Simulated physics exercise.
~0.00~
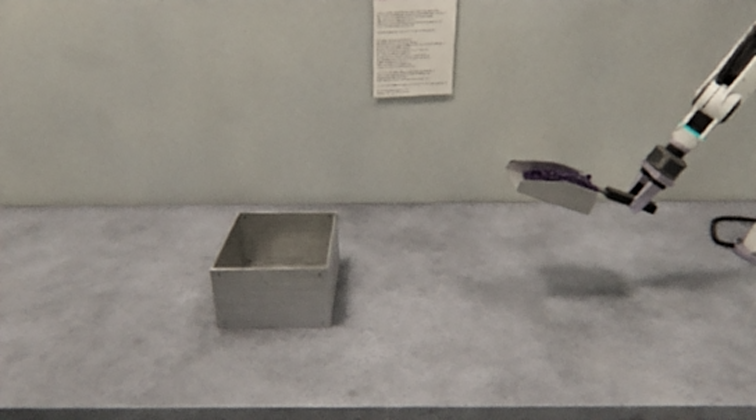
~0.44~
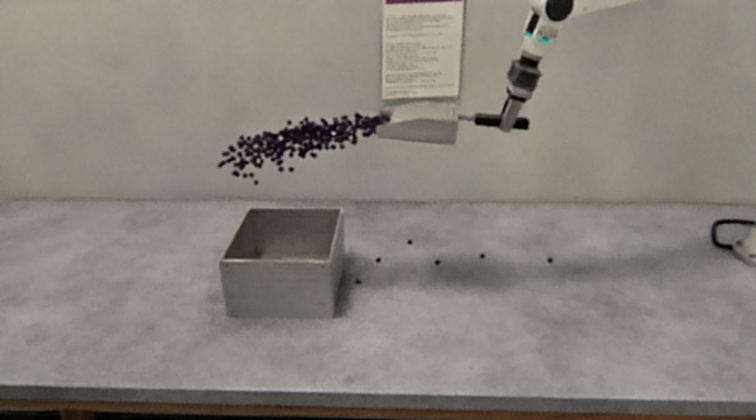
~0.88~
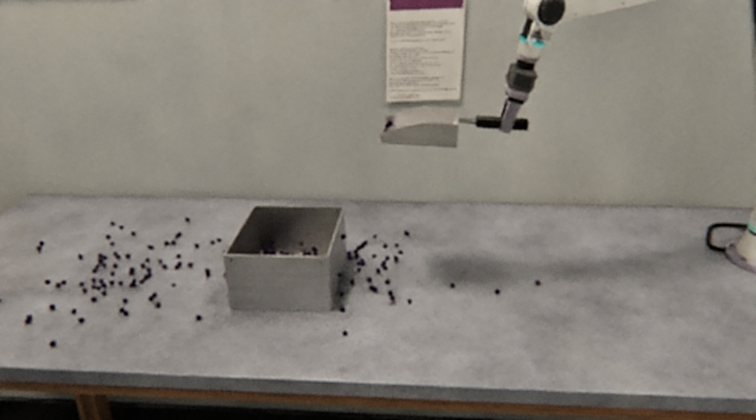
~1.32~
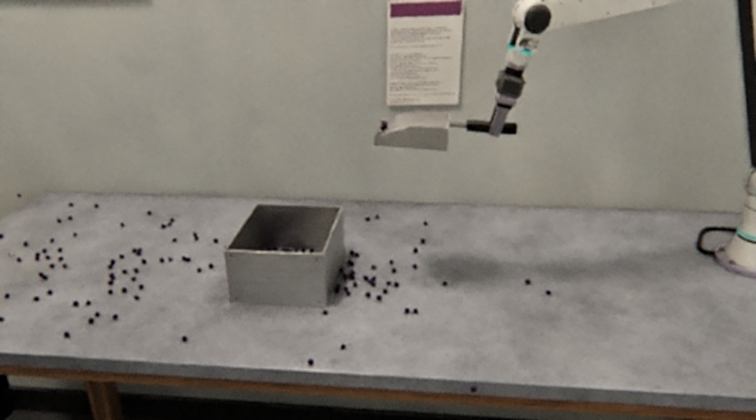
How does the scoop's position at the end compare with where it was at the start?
At the end the scoop is farther left and higher up, held above and to the right of the metal box.
